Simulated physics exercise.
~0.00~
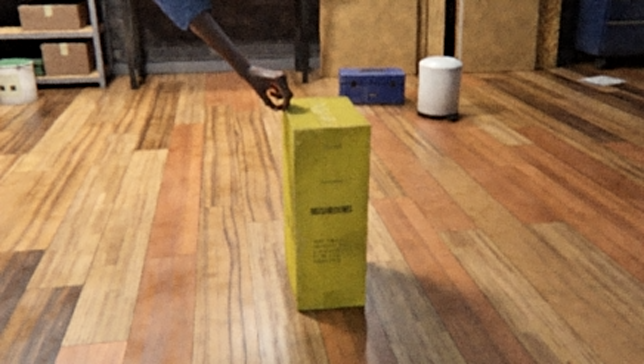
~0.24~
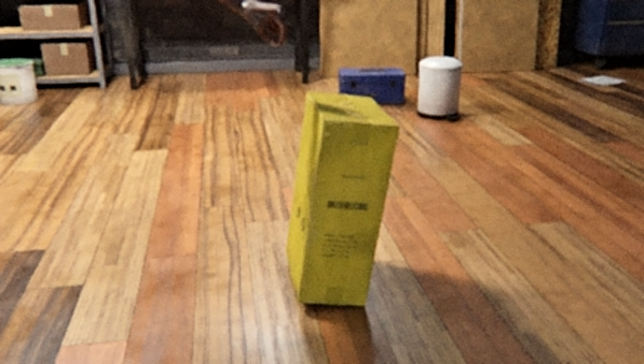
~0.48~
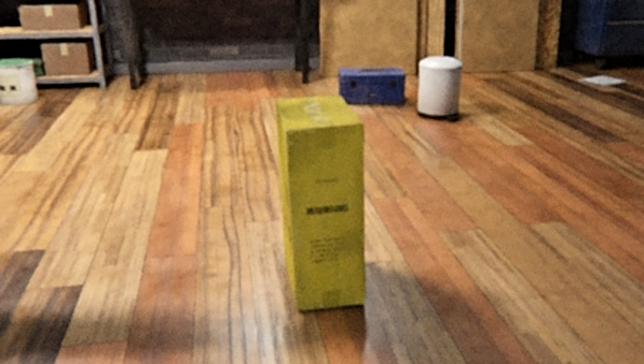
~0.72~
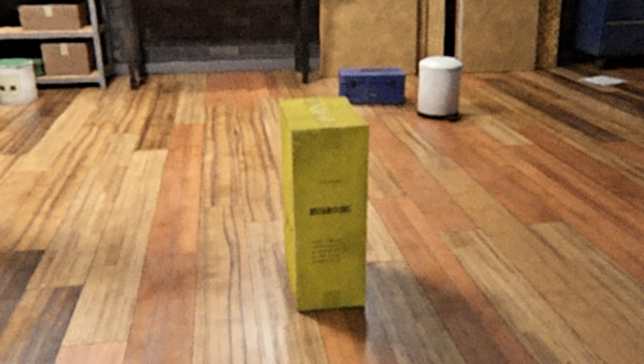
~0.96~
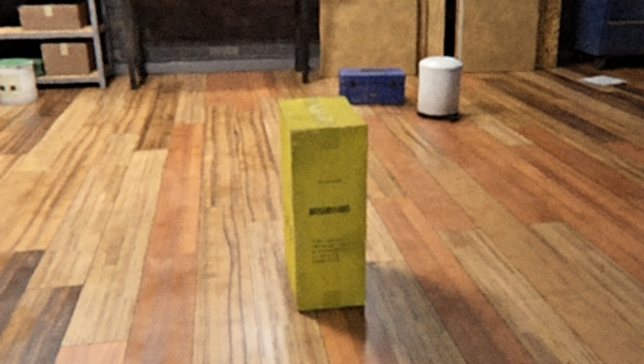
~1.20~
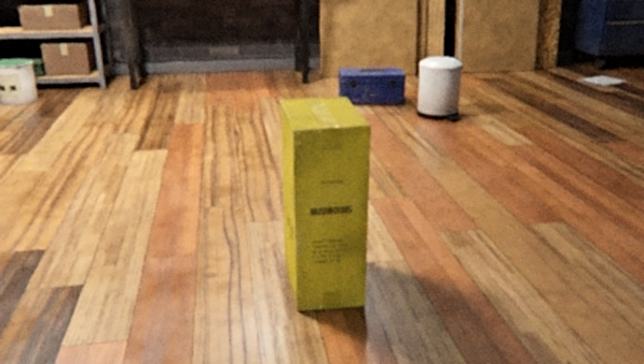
A tall yellow box stands upright on a wooden plank floor while a hand reaches in from the upper left and touches its top edge. The box tips to the right, leaning over its base, as the hand lets go and draws back toward the top of the view. It does not fall, but rocks back to the left until it is nearly straight. It then settles upright where it began and stays still, with the blue box, white cylindrical container and shelf of cartons behind it undisturbed.
